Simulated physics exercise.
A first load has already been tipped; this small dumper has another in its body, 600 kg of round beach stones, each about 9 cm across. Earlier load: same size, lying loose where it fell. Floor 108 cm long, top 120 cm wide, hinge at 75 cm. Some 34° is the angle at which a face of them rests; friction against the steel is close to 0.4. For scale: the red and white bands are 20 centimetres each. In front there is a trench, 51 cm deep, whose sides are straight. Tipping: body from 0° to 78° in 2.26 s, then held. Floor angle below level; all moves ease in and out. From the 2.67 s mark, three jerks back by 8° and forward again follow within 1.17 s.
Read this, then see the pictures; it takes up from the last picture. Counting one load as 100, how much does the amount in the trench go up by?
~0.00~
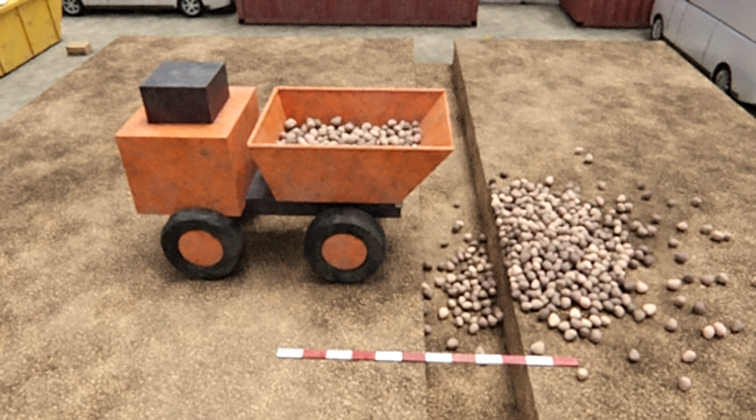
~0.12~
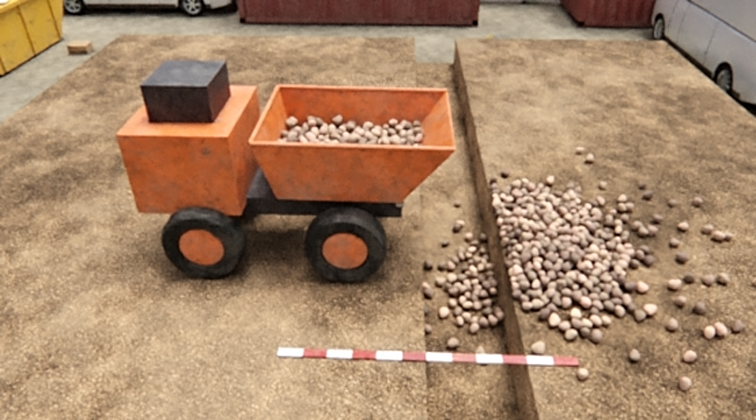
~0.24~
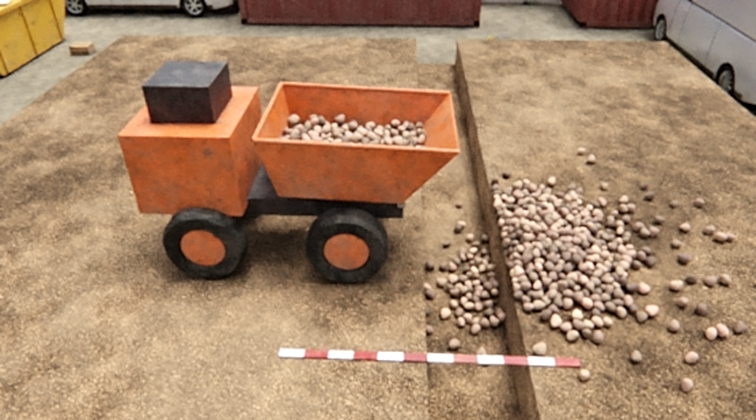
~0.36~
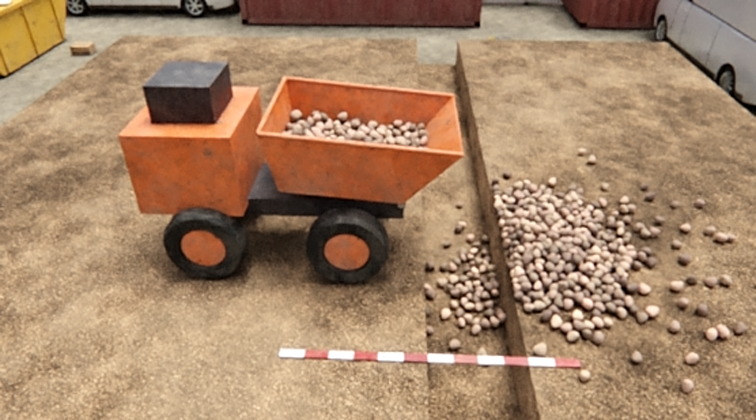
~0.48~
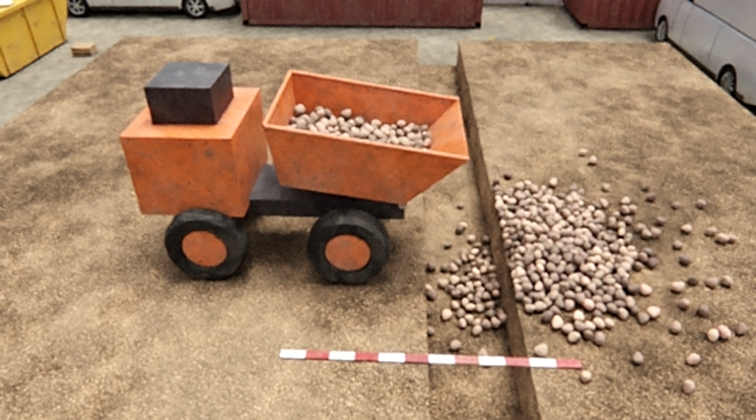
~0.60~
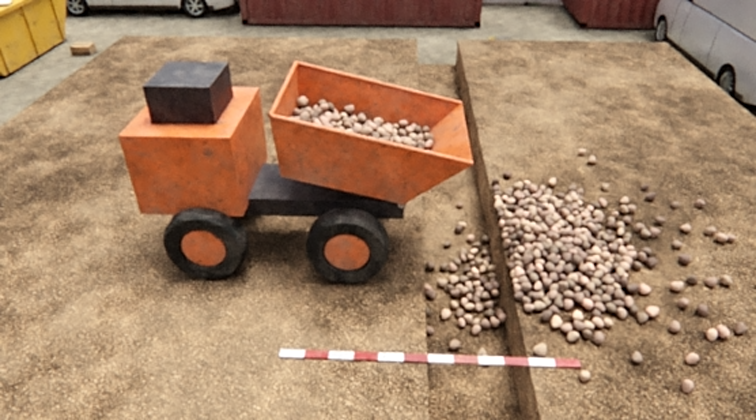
It goes up by about 70.
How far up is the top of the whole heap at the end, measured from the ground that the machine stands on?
Roughly 36 cm higher than the ground.
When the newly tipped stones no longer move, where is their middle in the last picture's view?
Centre at roughly (482, 271).
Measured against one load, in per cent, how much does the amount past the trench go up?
Approximately 30 parts per hundred.
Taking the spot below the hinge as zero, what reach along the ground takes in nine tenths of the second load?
Roughly 150 cm ahead of it.
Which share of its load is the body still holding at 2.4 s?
About 40 per cent is held.
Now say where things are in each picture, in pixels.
The body is at 0°, its lip at (453, 150); the top of the load is at (338, 138). The earlier load is highest near (534, 223), 24 cm above ground level, 12 % in the trench, 88 % past the trench, in the first picture.
The body is at 1°, its lip at (455, 150); the top of the load is at (328, 136); the stones move at 0.1 m/s on average, in the second picture.
The body is at 2°, its lip at (459, 152); the top of the load is at (320, 134); the stones move at 0.2 m/s on average, in the third picture.
Lip at (463, 155), floor tilted 5°, highest stones at (315, 129); the stones move at 0.3 m/s on average, in the fourth picture.
The body is at 9°, its lip at (468, 159); the top of the load is at (308, 120); the stones move at 0.4 m/s on average, in the fifth picture.
The body is at 14°, its lip at (472, 164); the top of the load is at (311, 113); the stones move at 0.4 m/s on average, in the sixth picture.
After 1.7 s the floor is at 66°; in per cent of one load, 100 in the body, 12 in the trench, 88 past the trench; the foremost stones are at (753, 257).
After 2.4 s the floor is at 78°; in per cent of one load, 40 in the body, 41 in the trench, 120 past the trench; the foremost stones are at (753, 257).
After 4.3 s the floor is at 78°; in per cent of one load, 0 in the body, 81 in the trench, 119 past the trench; the foremost stones are at (753, 257).
After 7.1 s the floor is at 78°; in per cent of one load, 0 in the body, 82 in the trench, 118 past the trench; the foremost stones are at (753, 257). Net gain in the trench, 70.
